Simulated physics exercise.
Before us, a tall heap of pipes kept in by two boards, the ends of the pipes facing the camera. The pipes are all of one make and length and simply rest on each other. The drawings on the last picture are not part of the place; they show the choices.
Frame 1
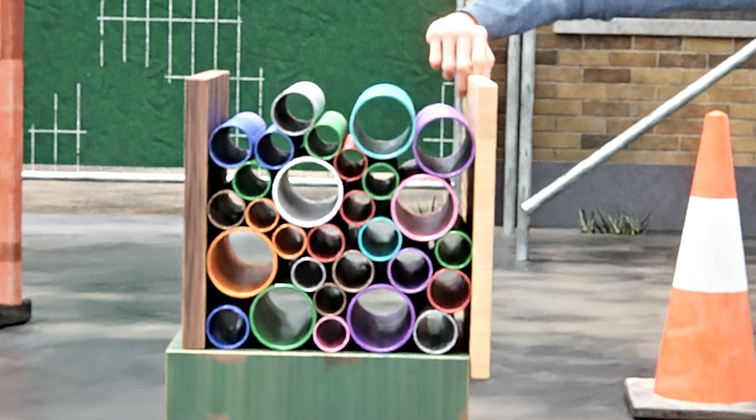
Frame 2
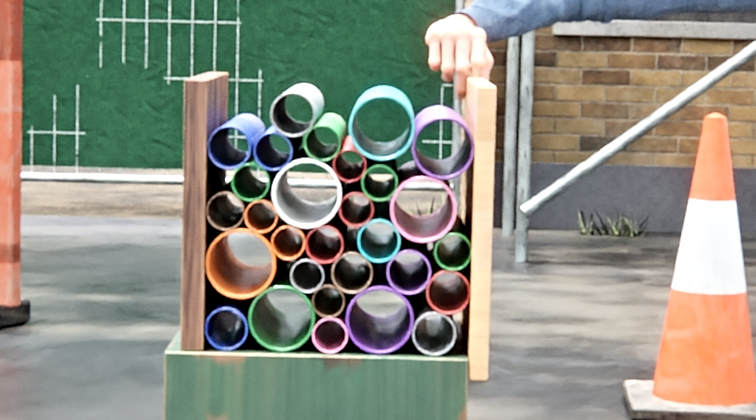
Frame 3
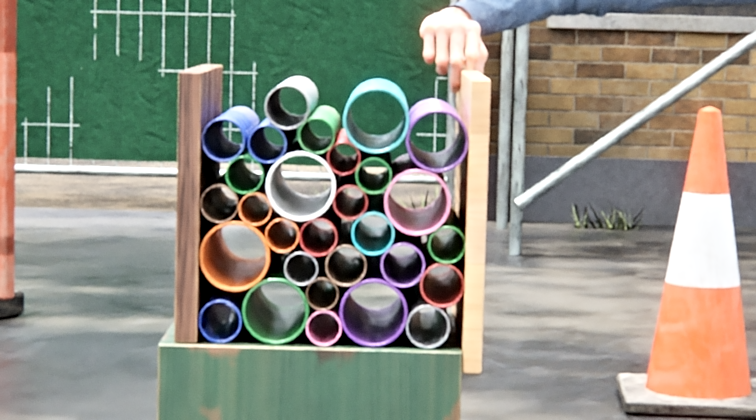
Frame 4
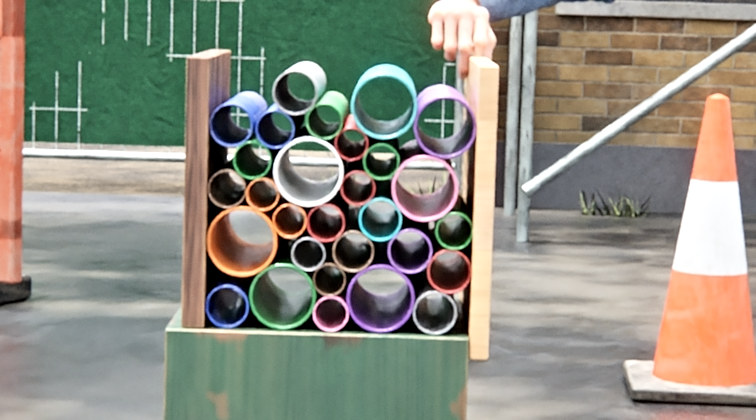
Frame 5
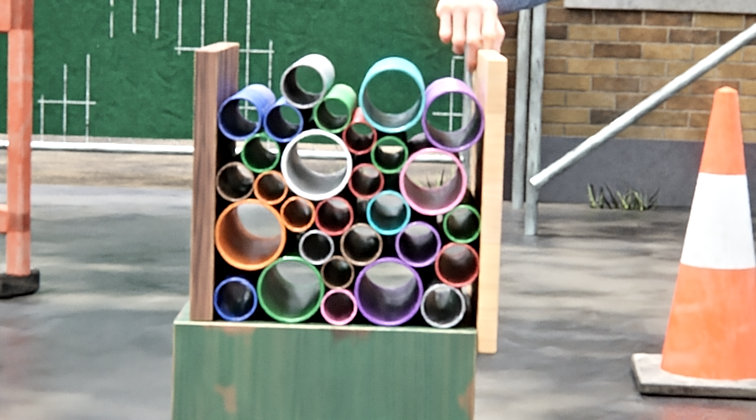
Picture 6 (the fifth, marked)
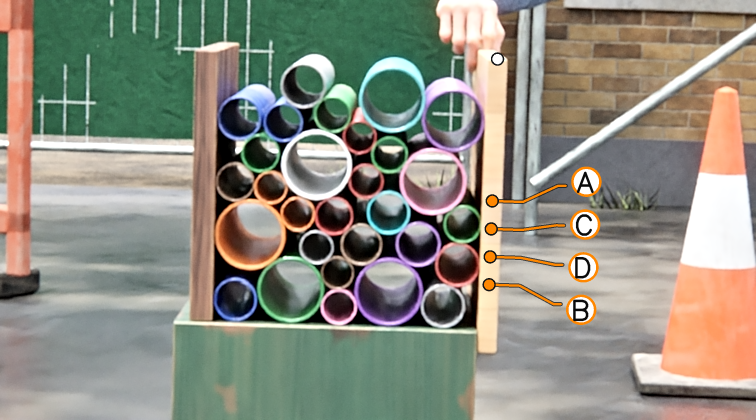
Paved yard beside a brick wall, a hand resting at the right board of stacked colourful pipes as the view shifts slightly.
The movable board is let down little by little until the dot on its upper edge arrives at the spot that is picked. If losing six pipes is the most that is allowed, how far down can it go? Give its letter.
No lower than C.
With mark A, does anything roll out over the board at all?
Yes, at A.
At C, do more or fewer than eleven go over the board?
Fewer than eleven.
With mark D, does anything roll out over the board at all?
Yes, at D.
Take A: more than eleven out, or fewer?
At A, fewer than eleven.
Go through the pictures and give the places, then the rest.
A brown pipe (353, 271); a pink pipe (425, 208); a green pipe (381, 181), in the first frame.
A green pipe (380, 183); a blue pipe (273, 151), in the second frame.
Side board (469, 211); a blue pipe (220, 321), in the third frame.
A brown pipe (329, 280); a brown pipe (353, 252), in the fourth frame.
A pink pipe (433, 182); a green pipe (390, 155); a blue pipe (283, 122), in the fifth frame.
On the copy, A at (493, 201); B at (490, 284); C at (492, 229); D at (491, 257); the white dot at (498, 59).
On C. First, top of the board (485, 134).
Then, top of the board (482, 219).
Finally, top of the board (481, 228), one out over the board.
By contrast, A one out over the board; B more than six out over the board; D more than six out over the board.
